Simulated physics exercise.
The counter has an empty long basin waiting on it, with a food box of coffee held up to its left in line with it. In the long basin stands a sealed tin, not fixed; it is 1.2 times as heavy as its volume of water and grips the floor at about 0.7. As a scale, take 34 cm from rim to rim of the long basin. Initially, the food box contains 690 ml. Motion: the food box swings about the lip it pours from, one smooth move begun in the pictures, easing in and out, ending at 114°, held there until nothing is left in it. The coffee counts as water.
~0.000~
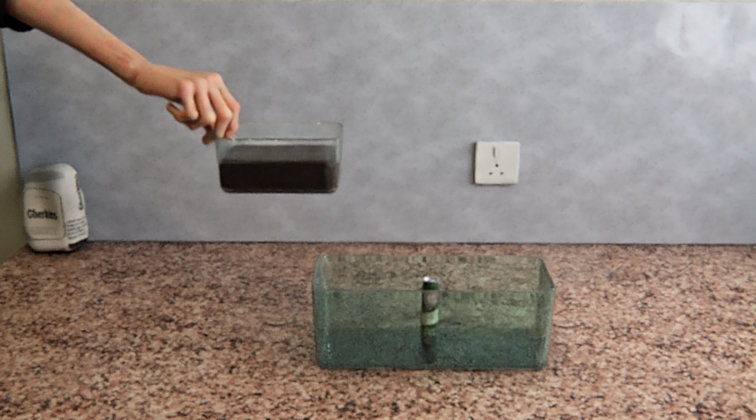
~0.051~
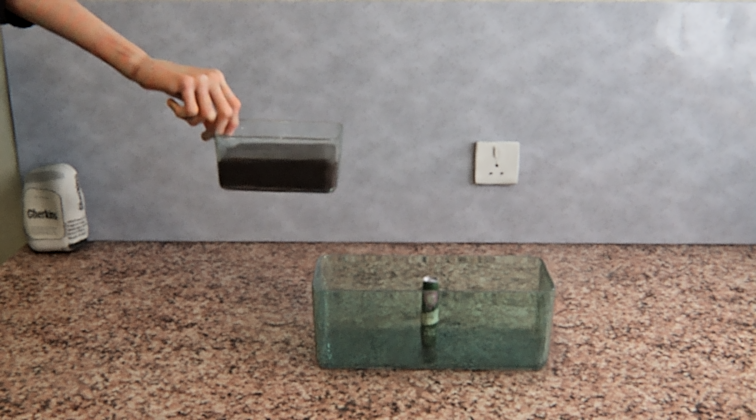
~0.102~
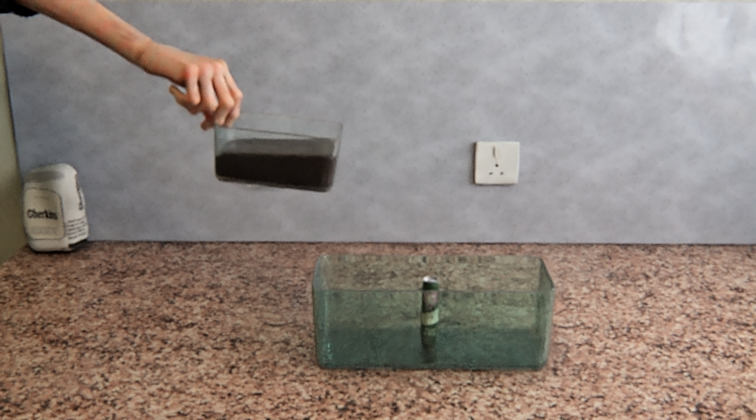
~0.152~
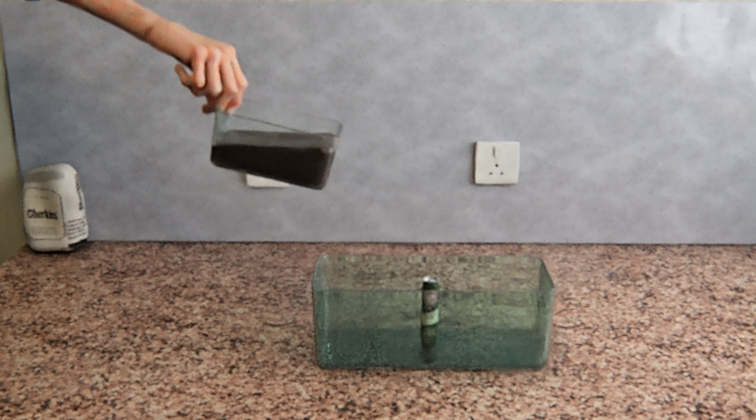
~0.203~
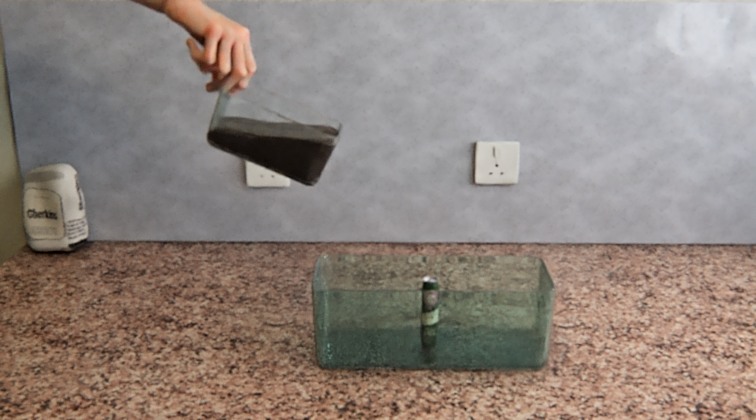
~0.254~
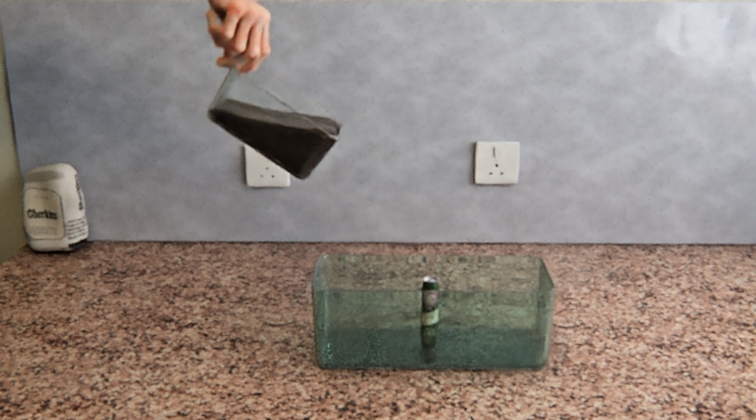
In the video, a hand holds a clear box of dark liquid above and to the left of a long glass basin on a speckled counter, then steadily tilts the box down toward the right, raising its left end.
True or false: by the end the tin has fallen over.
False.
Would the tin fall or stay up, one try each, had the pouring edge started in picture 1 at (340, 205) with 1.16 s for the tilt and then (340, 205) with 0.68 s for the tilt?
In the first try it comes down; in the second it comes down.
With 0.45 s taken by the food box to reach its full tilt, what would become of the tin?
Then it holds its balance.
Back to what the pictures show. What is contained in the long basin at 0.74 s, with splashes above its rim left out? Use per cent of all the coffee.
I reckon close to 80 per cent.
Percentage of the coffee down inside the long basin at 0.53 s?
2 %, give or take.
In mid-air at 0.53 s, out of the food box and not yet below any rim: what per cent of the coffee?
At that moment, about 70 percent.
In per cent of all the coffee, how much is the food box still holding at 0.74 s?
Near 1 percent, more or less.
Then, 0.53 s in, the tilt is 101° and 27 per cent is still to pour; the tin stands where it began.
Then, 0.74 s in, the tilt is 114° and 1 per cent is still to pour; the tin stands where it began.
Then, 0.95 s in, the tilt is 114° and 0 per cent is still to pour; the tin stands where it began.
Then, 1.18 s in, the tilt is 114° and 0 per cent is still to pour; the tin stands where it began.
Finally, the tin stands where it began.
